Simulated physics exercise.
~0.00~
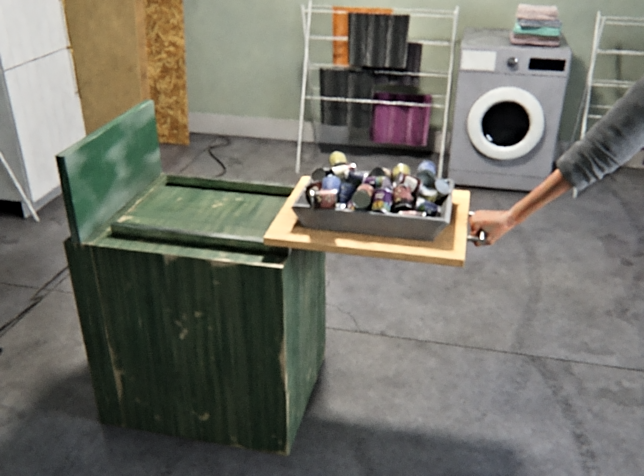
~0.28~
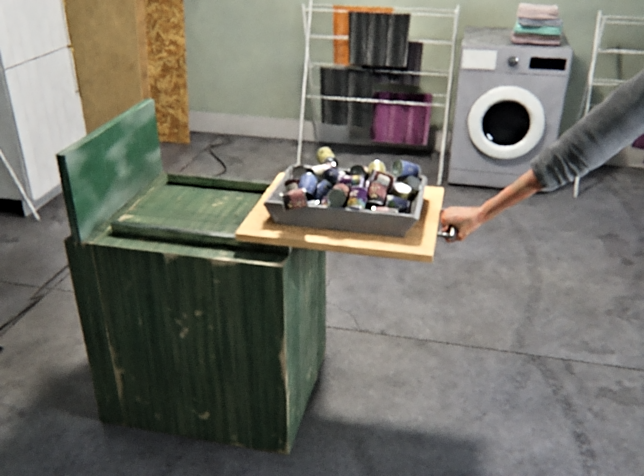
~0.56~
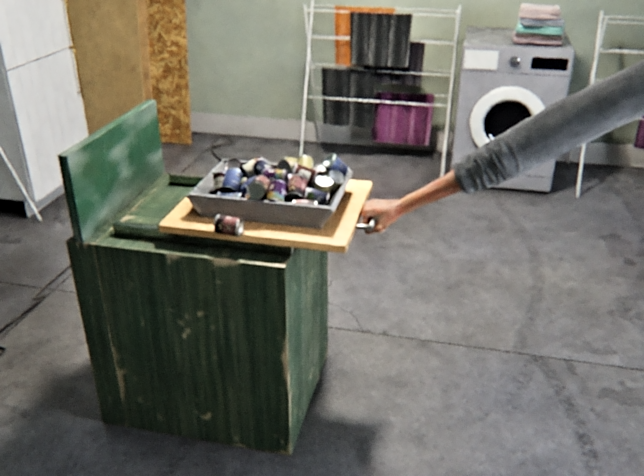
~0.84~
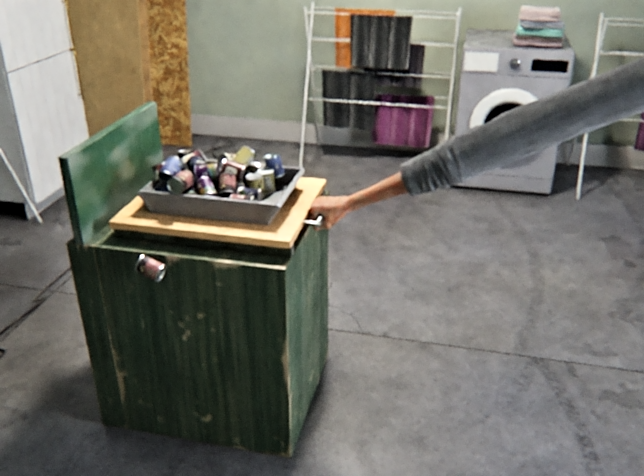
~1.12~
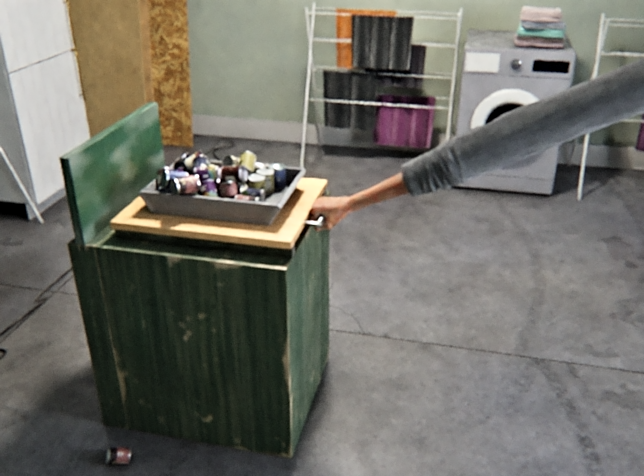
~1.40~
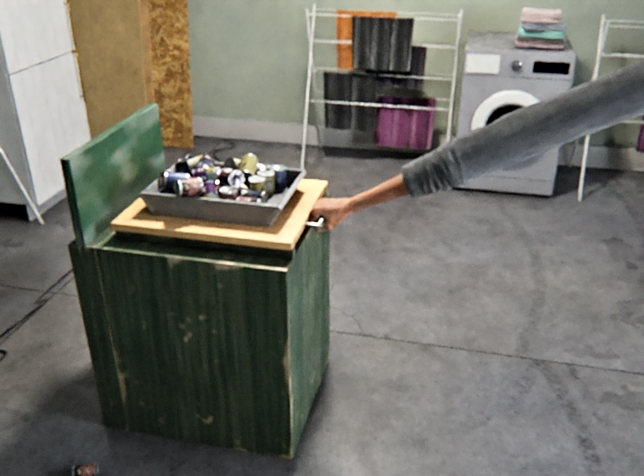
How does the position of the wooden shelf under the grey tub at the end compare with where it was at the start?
At the start the shelf stuck out well to the right of the green cabinet. By the end it had moved far to the left and sat over the top of the cabinet.
In a laundry room, a hand shoved a wooden shelf carrying a grey tub of small tins leftward over a green cabinet until it stopped, and one tin tumbled over the front to the floor and rolled away.
